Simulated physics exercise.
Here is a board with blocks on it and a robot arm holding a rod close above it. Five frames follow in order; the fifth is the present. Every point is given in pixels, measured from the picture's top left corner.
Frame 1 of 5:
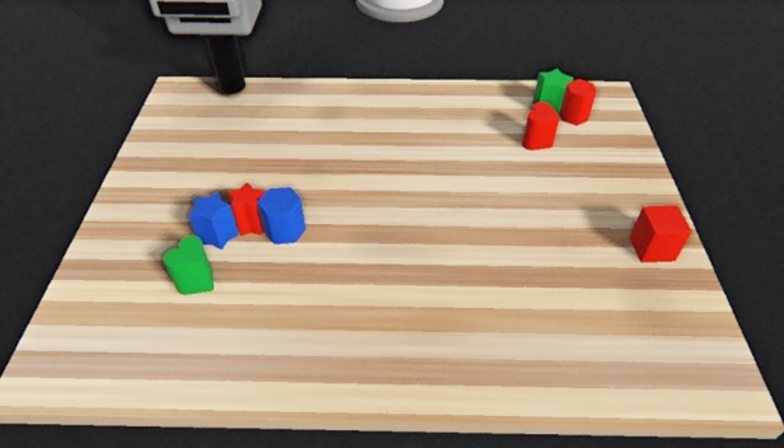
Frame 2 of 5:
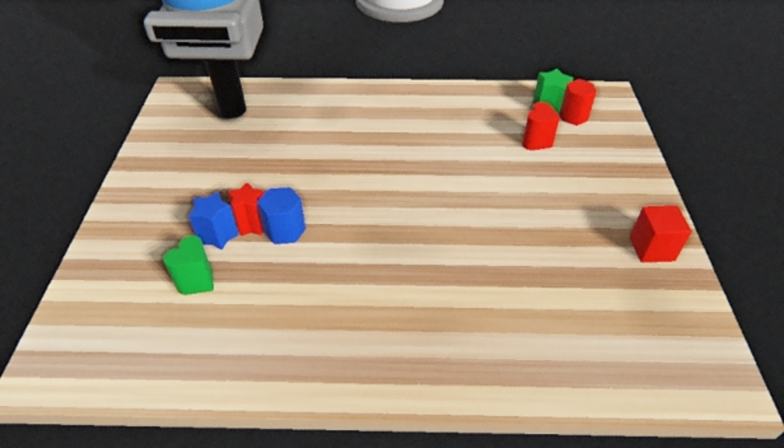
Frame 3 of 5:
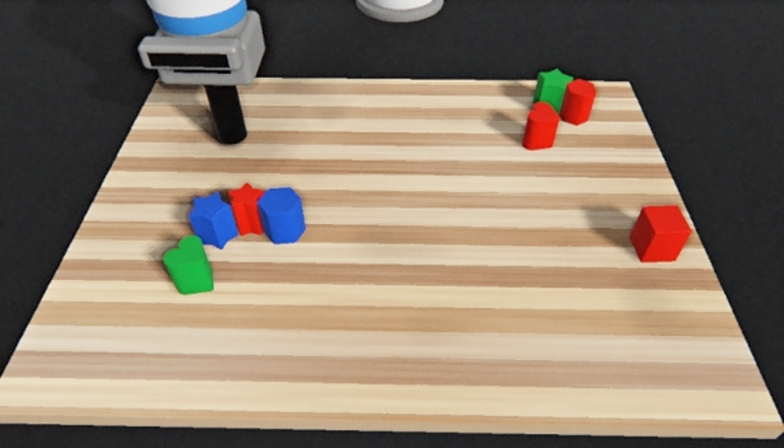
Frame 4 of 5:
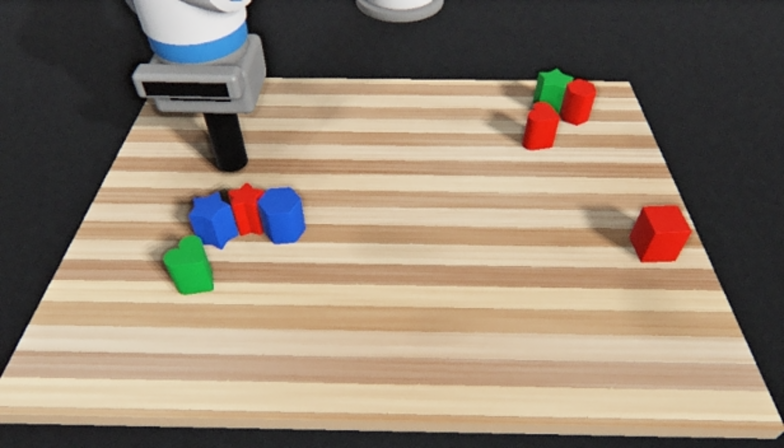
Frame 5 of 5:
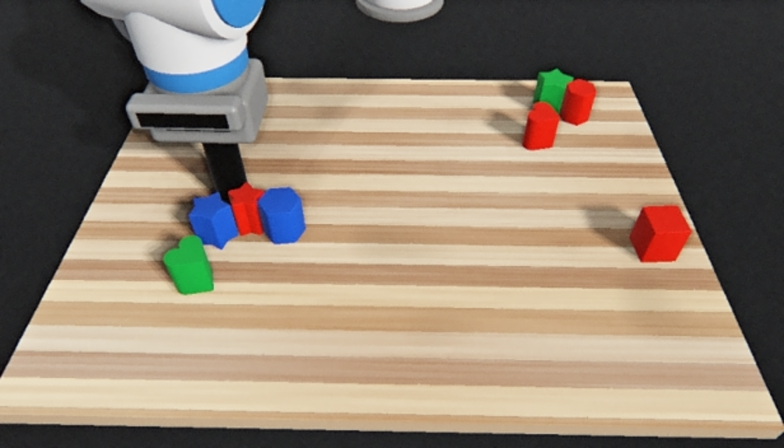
The clip opens on a striped wooden board with red, green and blue blocks in separate groups and a robot arm's black rod near the upper left edge. The arm extends steadily toward the viewer, bringing the rod down the board to just behind the red star, while every block stays still.
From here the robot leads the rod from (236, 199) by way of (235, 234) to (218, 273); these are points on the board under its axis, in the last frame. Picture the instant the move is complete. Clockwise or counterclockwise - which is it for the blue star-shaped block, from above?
Viewed from above, clockwise.
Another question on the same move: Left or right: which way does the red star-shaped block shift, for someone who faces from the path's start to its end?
The left-hand side.
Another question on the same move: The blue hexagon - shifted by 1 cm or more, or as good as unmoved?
Once the rod is done, the blue hexagon is in a new spot.
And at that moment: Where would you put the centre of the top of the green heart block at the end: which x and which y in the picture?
Its top middle is near (166, 266).
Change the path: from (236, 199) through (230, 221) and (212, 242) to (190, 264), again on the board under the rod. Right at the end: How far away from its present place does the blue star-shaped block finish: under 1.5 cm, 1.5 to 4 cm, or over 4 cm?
The block winds up beyond 4 cm from where it is now.
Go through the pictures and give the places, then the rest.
Rod tip (233, 87); block tops, green heart block (186, 252); blue star-shaped block (208, 206); red star-shaped block (245, 194); blue hexagon (279, 200), in the first picture.
Rod (233, 111); blocks unchanged, in the second picture.
Rod (233, 136); blocks unchanged, in the third picture.
Rod (233, 162); blocks unchanged, in the fourth picture.
Rod (233, 190); green heart block (186, 252); blue star-shaped block (208, 206); red star-shaped block (245, 194); blue hexagon (279, 200), in the fifth picture.
What follows on the original path. One third of the way, rod (235, 213); blue star-shaped block (203, 216), turned 15° clockwise; red star-shaped block (249, 206), turned 15° anticlockwise; blue hexagon (284, 203).
Two thirds of the way, rod (229, 238); green heart block (179, 259), turned 25° anticlockwise; blue star-shaped block (188, 229), turned 75° clockwise; red star-shaped block (256, 223), turned 65° anticlockwise; blue hexagon (288, 205), turned 25° anticlockwise.
At the end, rod (215, 265); green heart block (166, 266), turned 65° anticlockwise; blue star-shaped block (176, 238), turned 125° clockwise; red star-shaped block (256, 223), turned 65° anticlockwise; blue hexagon (288, 205), turned 25° anticlockwise.
